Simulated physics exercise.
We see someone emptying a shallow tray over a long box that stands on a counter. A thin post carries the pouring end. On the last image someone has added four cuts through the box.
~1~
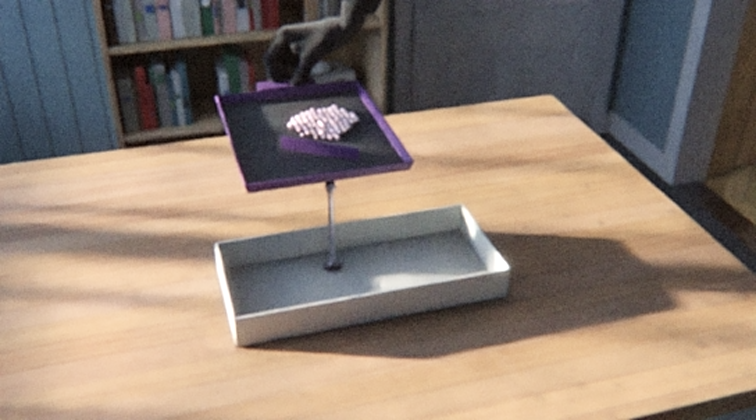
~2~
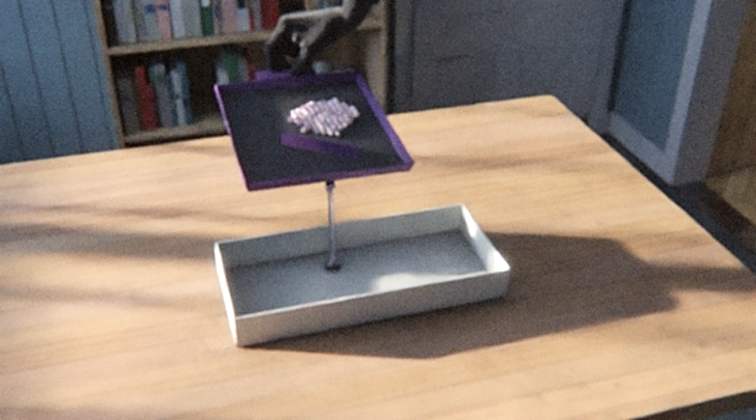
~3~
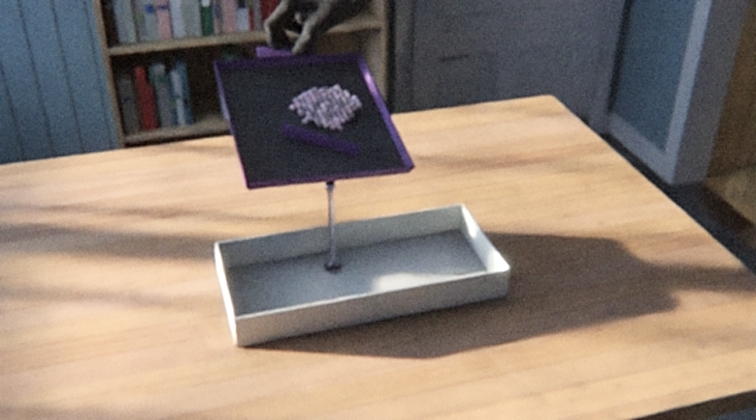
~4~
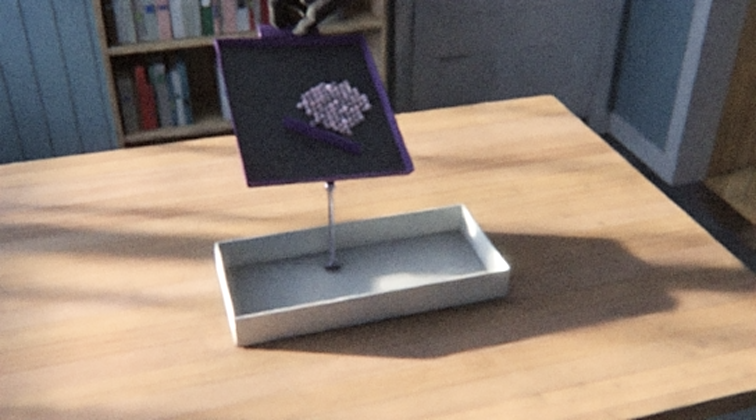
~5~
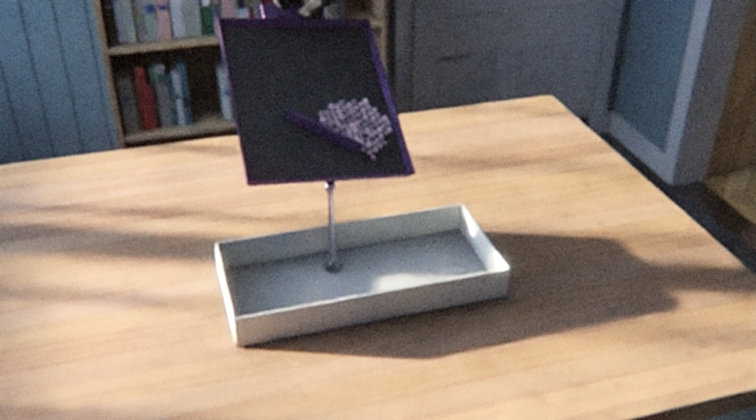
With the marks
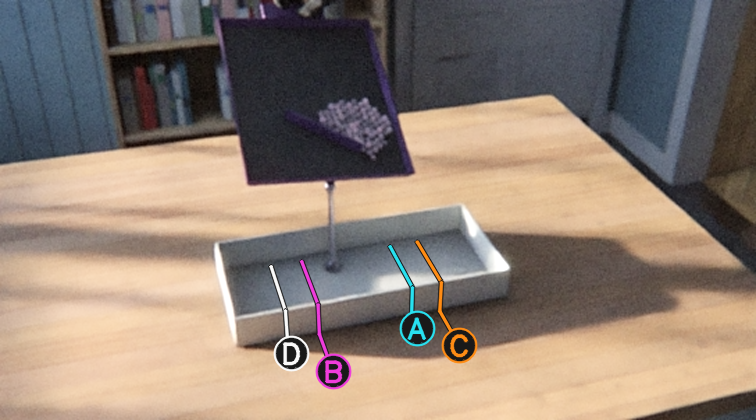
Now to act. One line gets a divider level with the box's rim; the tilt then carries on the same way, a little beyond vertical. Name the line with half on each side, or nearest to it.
Choose C.
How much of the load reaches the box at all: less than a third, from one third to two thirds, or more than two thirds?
It is more than two thirds.
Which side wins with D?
The right side.
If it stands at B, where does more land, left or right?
The right side.
On the marked copy, line A crosses the front rim at (412, 286); line B crosses the front rim at (317, 303); line C crosses the front rim at (440, 281); line D crosses the front rim at (285, 309).
Choosing A, of what is caught, a small part on the left of the divider, nearly all on the right.
Choosing B, of what is caught, none on the left of the divider, all on the right.
Choosing C, of what is caught, about two thirds on the left of the divider, about a third on the right.
Choosing D, of what is caught, none on the left of the divider, all on the right.
